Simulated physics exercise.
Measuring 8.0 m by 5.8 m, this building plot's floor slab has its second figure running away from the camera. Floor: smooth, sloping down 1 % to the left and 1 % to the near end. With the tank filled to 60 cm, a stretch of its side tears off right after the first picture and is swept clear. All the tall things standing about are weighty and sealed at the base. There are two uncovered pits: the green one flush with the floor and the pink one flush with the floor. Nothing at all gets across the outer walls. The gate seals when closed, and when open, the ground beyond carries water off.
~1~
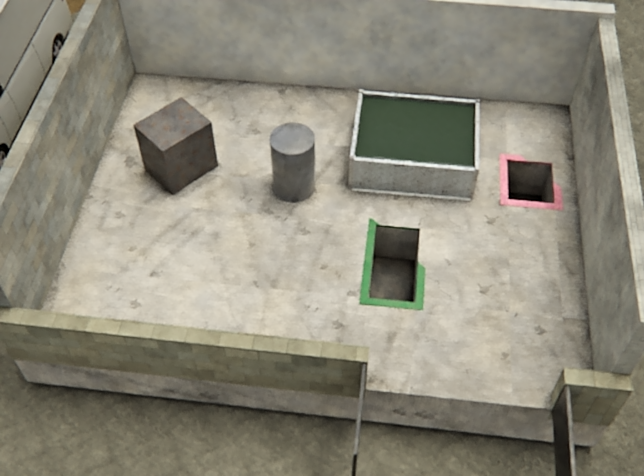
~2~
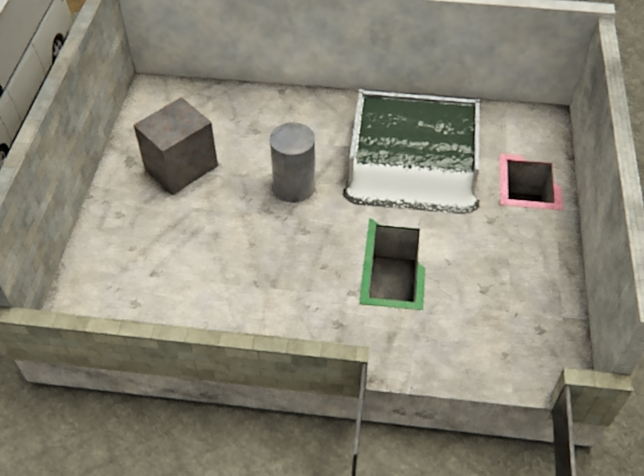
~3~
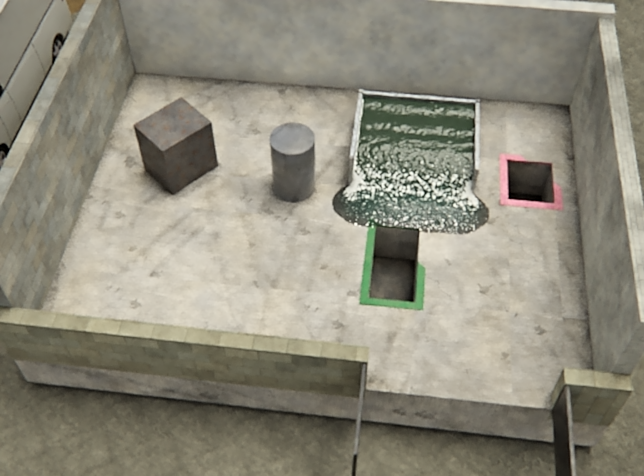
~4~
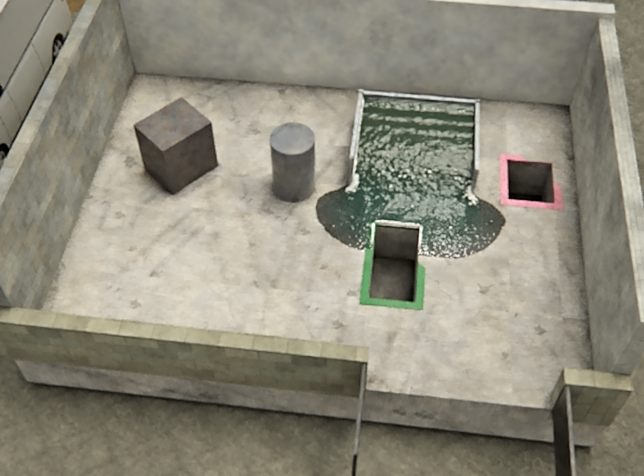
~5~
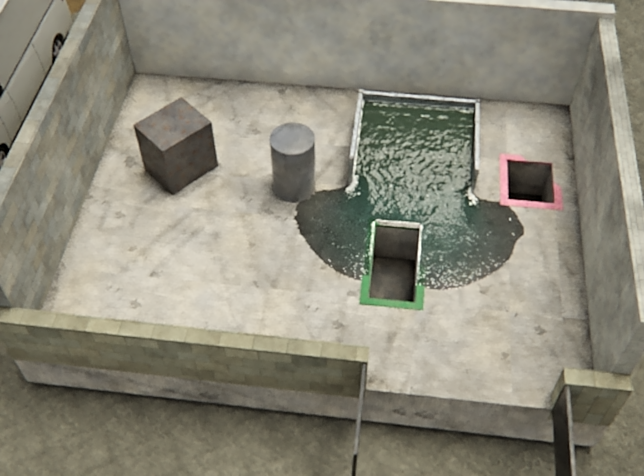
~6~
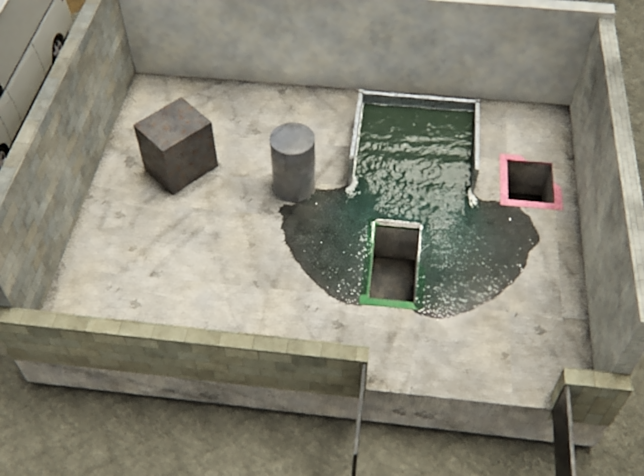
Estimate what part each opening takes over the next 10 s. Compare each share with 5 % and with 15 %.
Result: Gate at over 15 %, green pit at over 15 %, pink pit at less than 5 %.
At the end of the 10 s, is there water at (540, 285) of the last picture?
Not yet touched.
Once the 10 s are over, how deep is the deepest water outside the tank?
Roughly 6 cm.
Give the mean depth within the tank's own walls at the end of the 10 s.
Mean depth: Some 1 cm.
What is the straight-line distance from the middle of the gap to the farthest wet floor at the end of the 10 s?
Distance: Approx. 6.2 m.
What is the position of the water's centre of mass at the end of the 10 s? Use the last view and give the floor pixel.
Near (231, 256).
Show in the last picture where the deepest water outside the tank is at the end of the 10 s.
Look at roughly (31, 338).
A moment later water covers 30 % of the floor and is deepest (22 cm) near (376, 195); gone so far, the gate 1 %, the green pit 20 %, the pink pit 0 %.
Soon after water covers 40 % of the floor and is deepest (24 cm) near (595, 397); gone so far, the gate 7 %, the green pit 31 %, the pink pit 0 %.
Next water covers 40 % of the floor and is deepest (16 cm) near (31, 338); gone so far, the gate 14 %, the green pit 38 %, the pink pit 0 %.
Later on water covers 40 % of the floor and is deepest (9 cm) near (31, 338); gone so far, the gate 21 %, the green pit 43 %, the pink pit 0 %.
At the end water covers 35 % of the floor and is deepest (6 cm) near (31, 338); gone so far, the gate 26 %, the green pit 46 %, the pink pit 0 %.
